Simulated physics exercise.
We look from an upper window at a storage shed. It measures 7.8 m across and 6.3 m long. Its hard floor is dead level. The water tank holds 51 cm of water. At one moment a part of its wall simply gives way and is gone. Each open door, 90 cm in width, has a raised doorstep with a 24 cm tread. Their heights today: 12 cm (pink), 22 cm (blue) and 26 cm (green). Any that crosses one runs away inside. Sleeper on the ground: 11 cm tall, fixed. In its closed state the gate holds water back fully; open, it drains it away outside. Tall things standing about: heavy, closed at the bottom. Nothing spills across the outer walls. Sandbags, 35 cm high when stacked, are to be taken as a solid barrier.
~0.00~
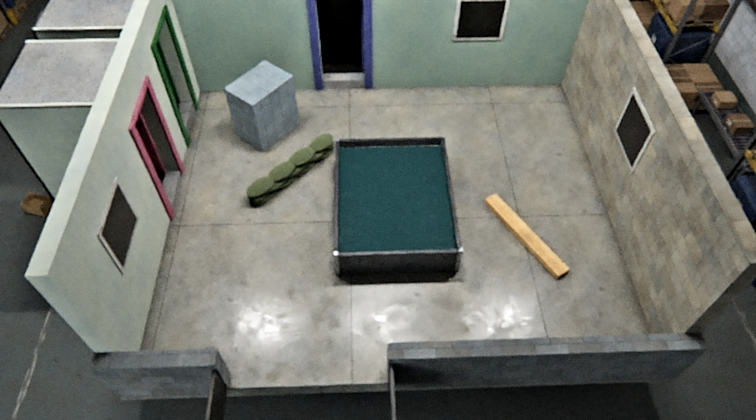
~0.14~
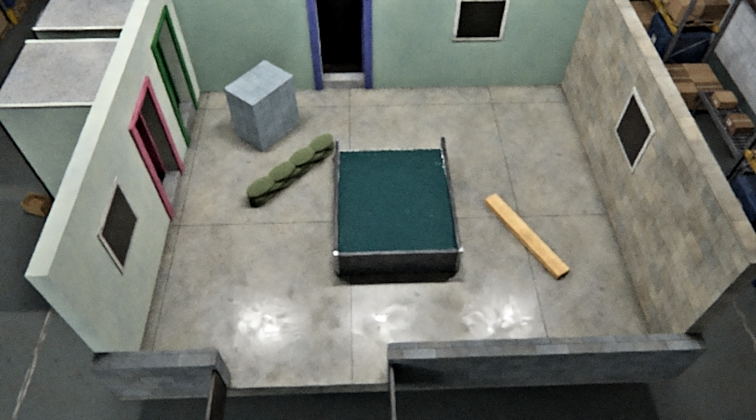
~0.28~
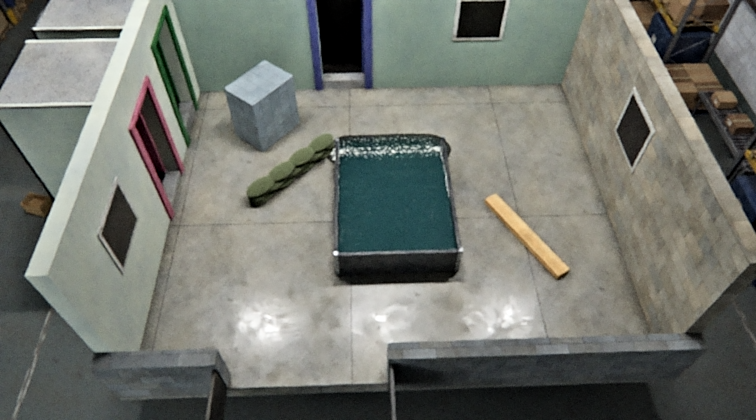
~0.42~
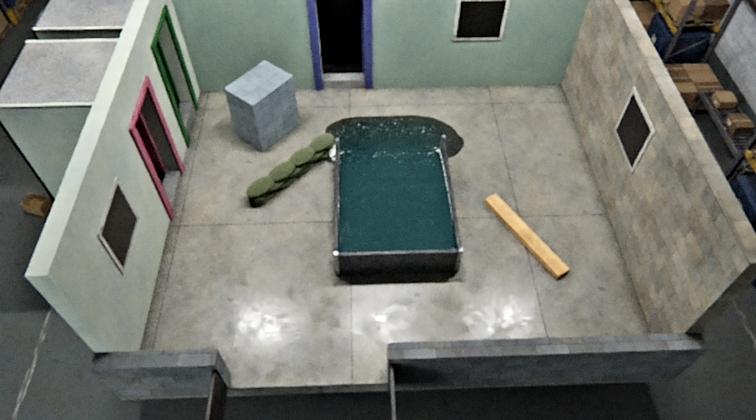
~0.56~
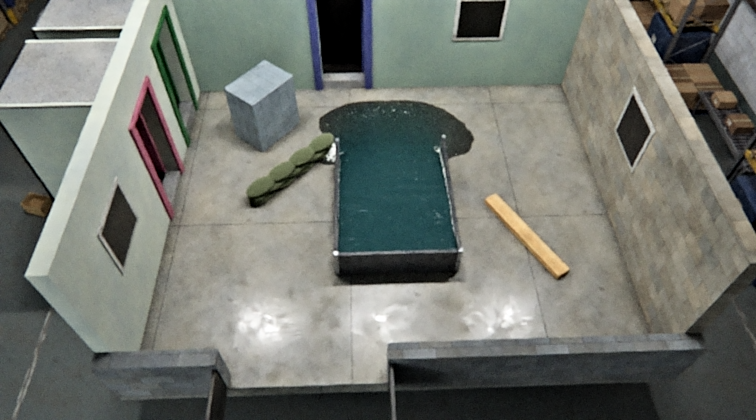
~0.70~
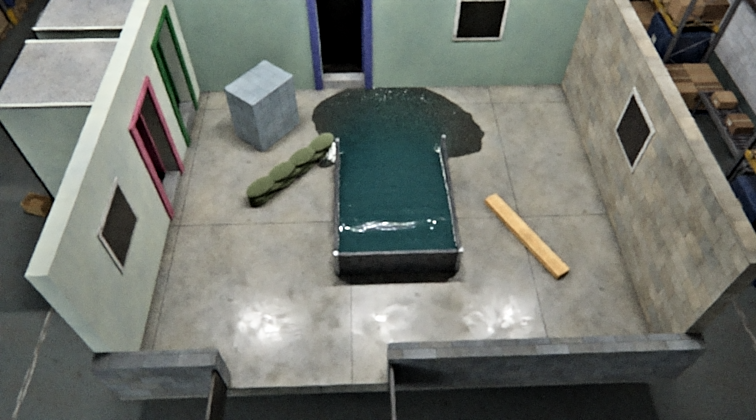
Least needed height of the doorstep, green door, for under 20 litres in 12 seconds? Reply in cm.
Some 13 cm.
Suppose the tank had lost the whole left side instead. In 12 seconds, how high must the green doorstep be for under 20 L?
With that break, close to 6.5 cm.
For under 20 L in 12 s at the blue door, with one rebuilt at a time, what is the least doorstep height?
I'd raise blue to close to 24 cm.
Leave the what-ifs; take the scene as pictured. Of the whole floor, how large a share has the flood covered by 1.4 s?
Roughly 15 percent.
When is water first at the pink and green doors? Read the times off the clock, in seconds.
Pink 3.4 s, green 2.6 s.
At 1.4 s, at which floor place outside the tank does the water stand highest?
Check close to (378, 93).
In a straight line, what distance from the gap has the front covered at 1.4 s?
I make it some 3.0 m.
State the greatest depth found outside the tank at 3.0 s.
I'd estimate roughly 29 cm.
After 1.4 s water covers 15 % of the floor, deepest (34 cm) near (378, 93); it has not reached the green door.
After 3.0 s water covers 30 % of the floor, deepest (29 cm) near (199, 97); 15 cm at the green door, 0 litres in over its 26 cm doorstep.
After 12.0 s water covers 95 % of the floor, deepest (8 cm) near (657, 358); 5 cm at the green door, 0 litres in over its 26 cm doorstep.
At the green door as built, the water arrived by 2.6 s and peaked near 17 cm at 3.6 s.
Run again over the same 12 s with other heights there, 30 litres in over 11.5 cm, 7 litres over 16 cm. The limit of 20 litres is kept from about 13 cm up.
